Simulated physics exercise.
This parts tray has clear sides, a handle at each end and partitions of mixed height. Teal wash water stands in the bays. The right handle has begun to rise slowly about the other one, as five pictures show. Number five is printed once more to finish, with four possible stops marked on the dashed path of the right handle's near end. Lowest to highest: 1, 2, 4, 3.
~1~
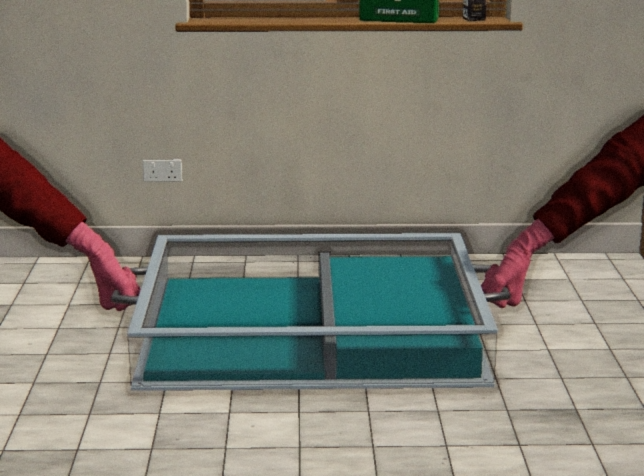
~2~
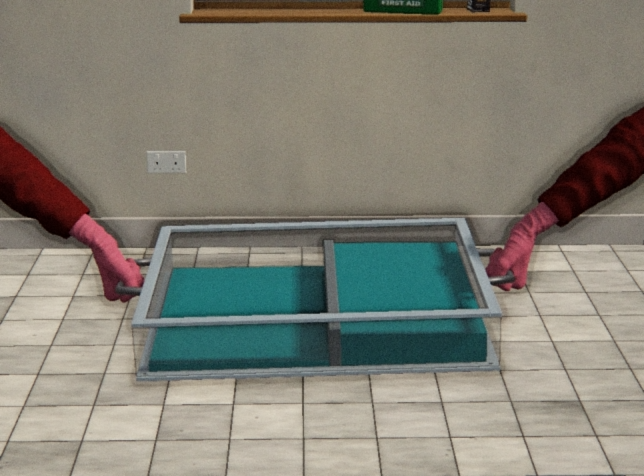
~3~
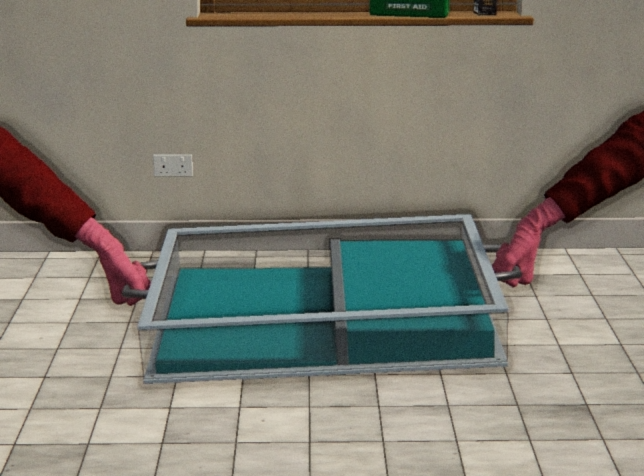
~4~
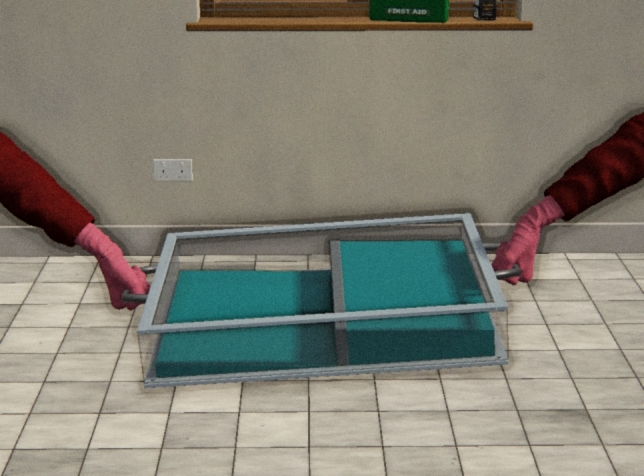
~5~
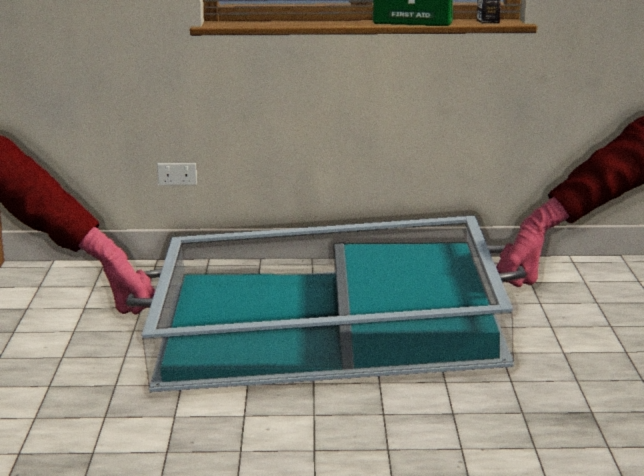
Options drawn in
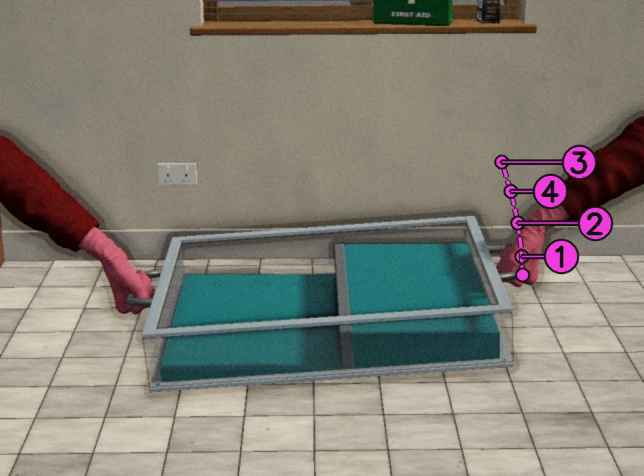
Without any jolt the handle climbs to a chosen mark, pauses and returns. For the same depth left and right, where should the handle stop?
Take 4.
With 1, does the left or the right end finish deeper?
The right end bay.
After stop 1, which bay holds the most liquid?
It is the right one.
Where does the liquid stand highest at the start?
That is the right bay.
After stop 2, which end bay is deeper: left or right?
The right end bay.
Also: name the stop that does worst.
1.
In magenta, 1 at (521, 256); 2 at (517, 223); 3 at (501, 162); 4 at (510, 191).
With 1, the right end bay stands much deeper than the other; nothing spills.
With 2, the right end bay stands much deeper than the other; nothing spills.
With 3, the left end bay stands much deeper than the other; nothing spills.
With 4, the two end bays stand about equally deep; nothing spills.
